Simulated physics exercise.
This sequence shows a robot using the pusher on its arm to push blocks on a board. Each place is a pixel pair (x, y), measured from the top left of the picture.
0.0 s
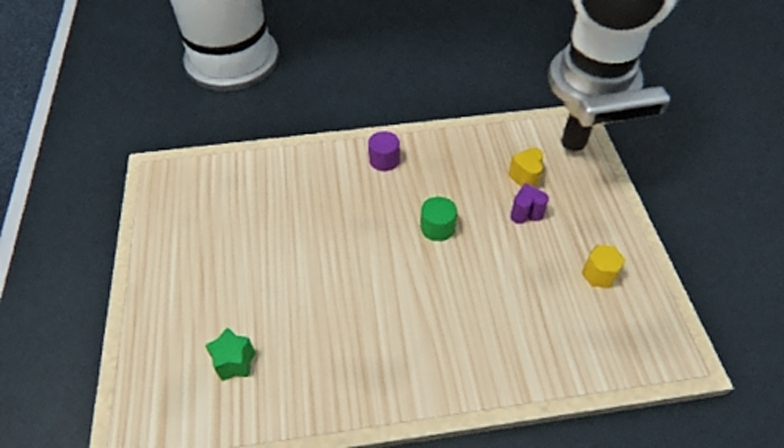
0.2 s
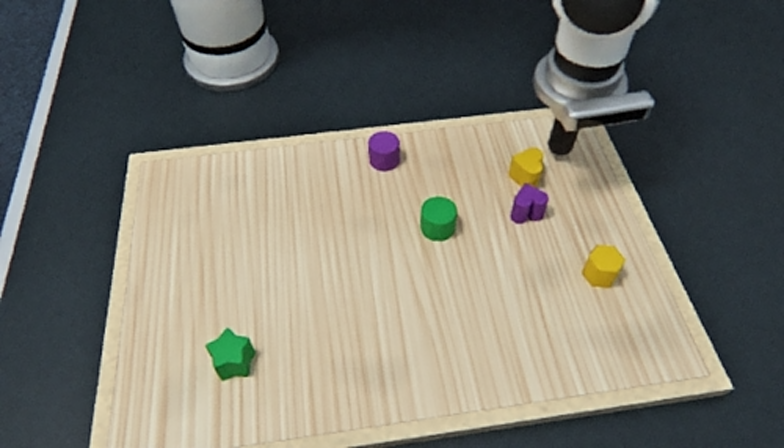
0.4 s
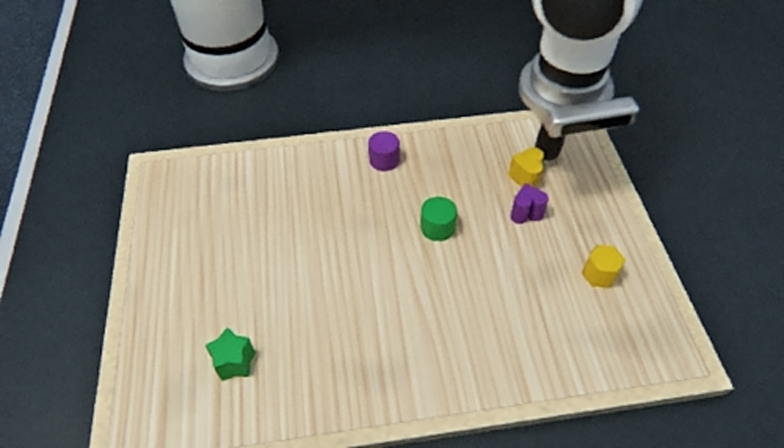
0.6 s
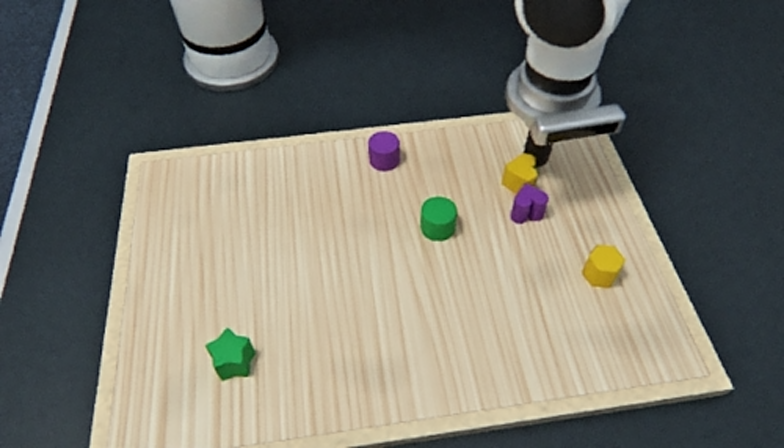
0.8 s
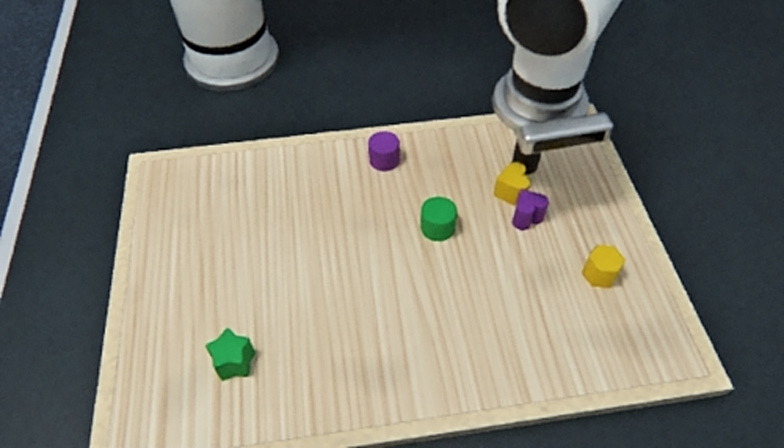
A pale wooden board lies on a dark surface, seen from above at an angle by a still camera. A purple cylinder sits near the back edge, a green cylinder near the middle, a green star at lower left, and yellow and purple hearts above a yellow block at right. The robot arm moves left from the upper right corner, nudging the yellow heart slightly down-left, while the purple heart shifts barely.
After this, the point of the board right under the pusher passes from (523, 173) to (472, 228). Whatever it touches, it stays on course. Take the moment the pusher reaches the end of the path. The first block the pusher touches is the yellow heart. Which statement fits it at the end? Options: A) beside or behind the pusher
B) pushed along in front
The correct letter is A.
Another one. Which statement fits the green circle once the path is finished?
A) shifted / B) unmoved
Letter B.
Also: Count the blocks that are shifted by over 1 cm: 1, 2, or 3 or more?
Two blocks shift.
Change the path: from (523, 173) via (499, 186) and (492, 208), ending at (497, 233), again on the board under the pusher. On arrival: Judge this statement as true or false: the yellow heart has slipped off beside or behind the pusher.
Verdict: False.
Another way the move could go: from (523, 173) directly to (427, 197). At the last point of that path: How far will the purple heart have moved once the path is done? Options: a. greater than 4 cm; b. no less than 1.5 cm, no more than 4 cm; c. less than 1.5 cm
My pick is c.
On the path given first. One third of the way, pusher (507, 185); yellow heart (502, 196), turned 20° anticlockwise; purple heart (533, 210), turned 60° anticlockwise.
Two thirds of the way, pusher (491, 202); yellow heart (497, 214), turned 65° anticlockwise; purple heart (533, 212), turned 75° anticlockwise.
At the end, pusher (473, 222); green circle in place; yellow heart (494, 227), turned 120° anticlockwise; purple heart (533, 212), turned 75° anticlockwise.
